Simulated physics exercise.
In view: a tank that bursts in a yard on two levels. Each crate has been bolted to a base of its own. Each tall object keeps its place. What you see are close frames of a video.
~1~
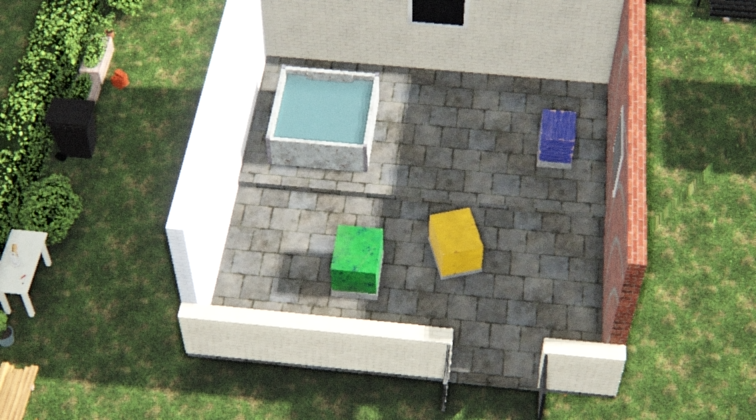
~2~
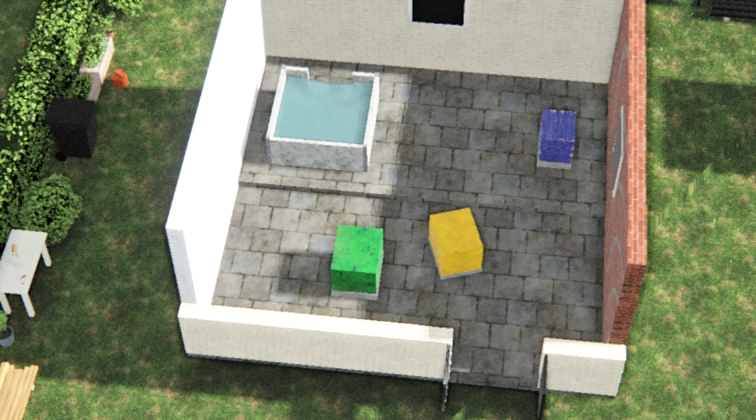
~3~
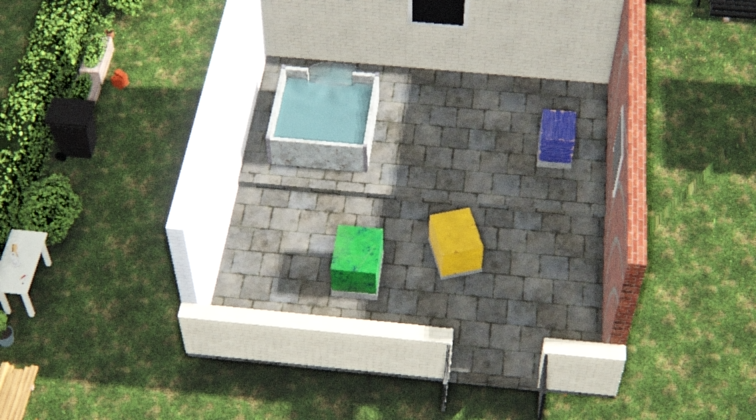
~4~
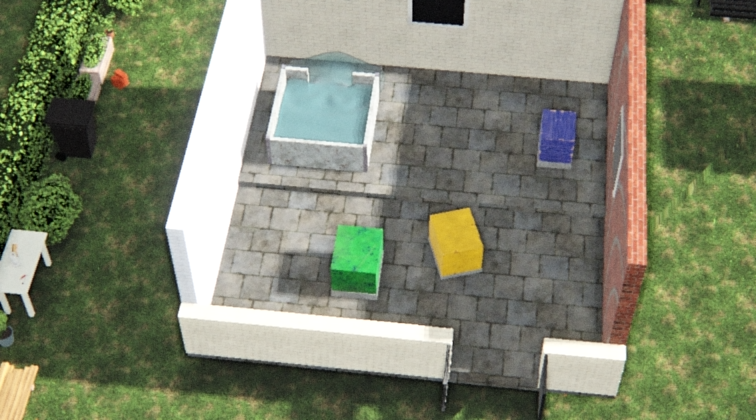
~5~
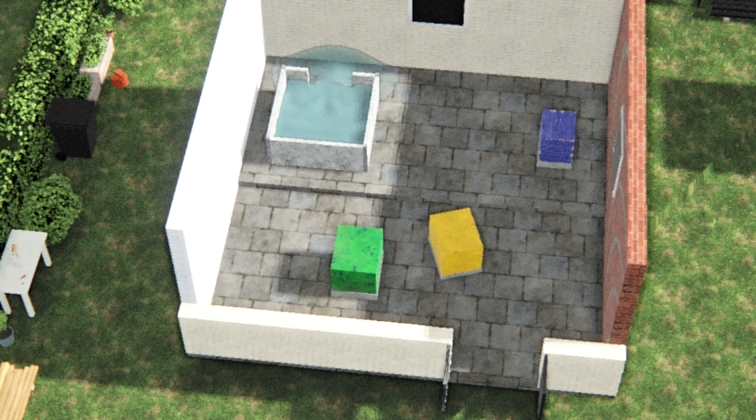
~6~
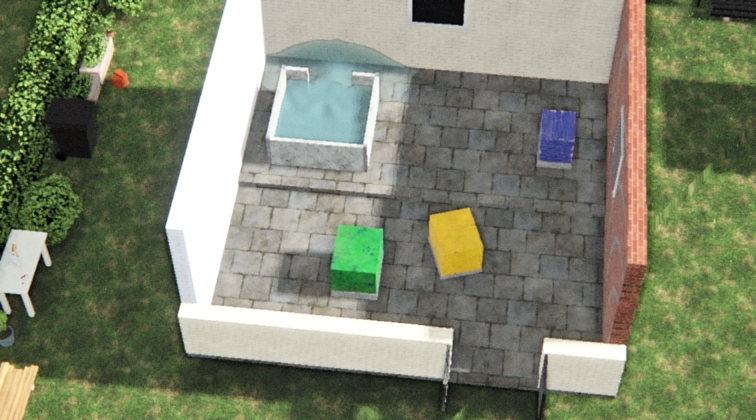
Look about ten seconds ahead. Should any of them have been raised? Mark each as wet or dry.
Yellow crate: Dry; green crate: Dry; blue crate: Dry.
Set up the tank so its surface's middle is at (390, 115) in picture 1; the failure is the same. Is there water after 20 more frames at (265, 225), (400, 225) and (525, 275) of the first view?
The first spot is inundated, the second not reached, and the third not reached.
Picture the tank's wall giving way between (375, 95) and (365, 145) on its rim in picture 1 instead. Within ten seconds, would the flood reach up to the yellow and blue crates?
Taking them in turn, the yellow crate is overtopped and the blue crate is overtopped.
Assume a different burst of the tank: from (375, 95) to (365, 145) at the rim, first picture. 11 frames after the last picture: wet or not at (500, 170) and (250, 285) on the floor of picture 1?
Taking the two spots in turn: Swamped and parched.
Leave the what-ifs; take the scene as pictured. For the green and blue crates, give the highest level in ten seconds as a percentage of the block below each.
Some 30 and 70 % respectively.
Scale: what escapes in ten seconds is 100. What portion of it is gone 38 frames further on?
Roughly 0 percent.
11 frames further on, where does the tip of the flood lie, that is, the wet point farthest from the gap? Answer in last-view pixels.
Roughly (580, 83).
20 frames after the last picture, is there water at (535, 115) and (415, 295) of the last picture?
Wet, dry.
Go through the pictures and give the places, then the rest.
Still water in the open tank at (324, 109), in the first frame.
The front is at a hidden place, out from the gap on the open tank's far side, in the second frame.
The front is at (339, 66), out from the gap on the open tank's far side, in the third frame.
Water pours out on the open tank's far side and has run to (301, 60), in the fourth frame.
The front is at (281, 59), out from the gap on the open tank's far side, in the fifth frame.
Water pours out on the open tank's far side and has run to (415, 70), in the sixth frame.
A moment on, water covers 15 % of the floor; the yellow crate not reached, the green crate not reached, the blue crate not reached.
Next, water covers 30 % of the floor; the yellow crate not reached, the green crate not reached, the blue crate water round its plinth.
Then, water covers 50 % of the floor; the yellow crate not reached, the green crate not reached, the blue crate water round its plinth.
Later, water covers 75 % of the floor; the yellow crate water round its plinth, the green crate water round its plinth, the blue crate water round its plinth.
In the end, water covers 90 % of the floor; the yellow crate stayed above the water, the green crate stayed above the water, the blue crate stayed above the water.
